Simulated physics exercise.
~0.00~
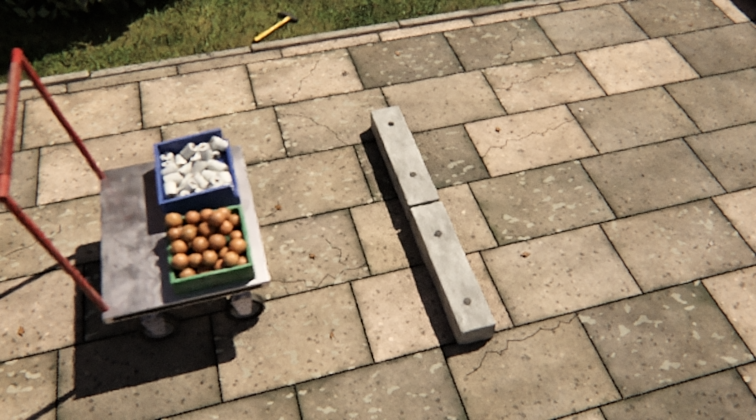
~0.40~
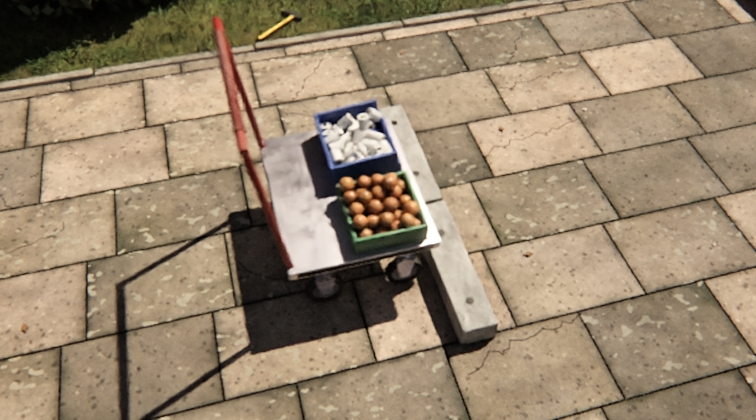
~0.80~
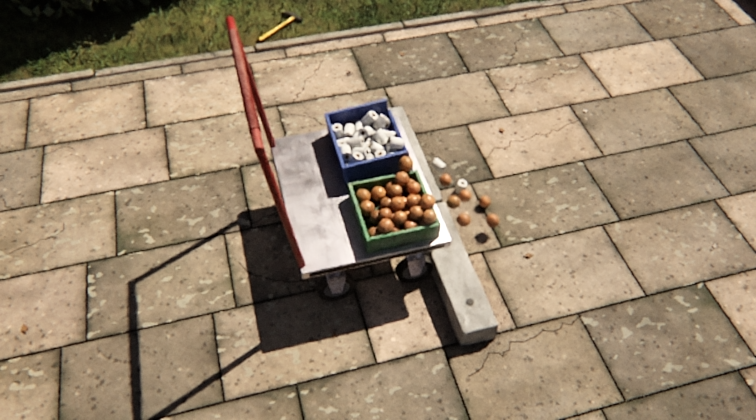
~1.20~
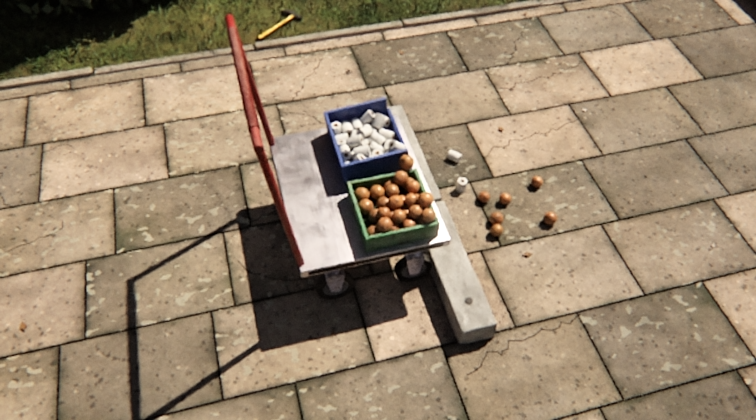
We see a trolley carrying a blue crate of white rolls and a green crate of brown balls move right across paving until it stops against a raised sill, upright, as a couple of rolls and several balls spill beyond it, most goods staying in the crates.
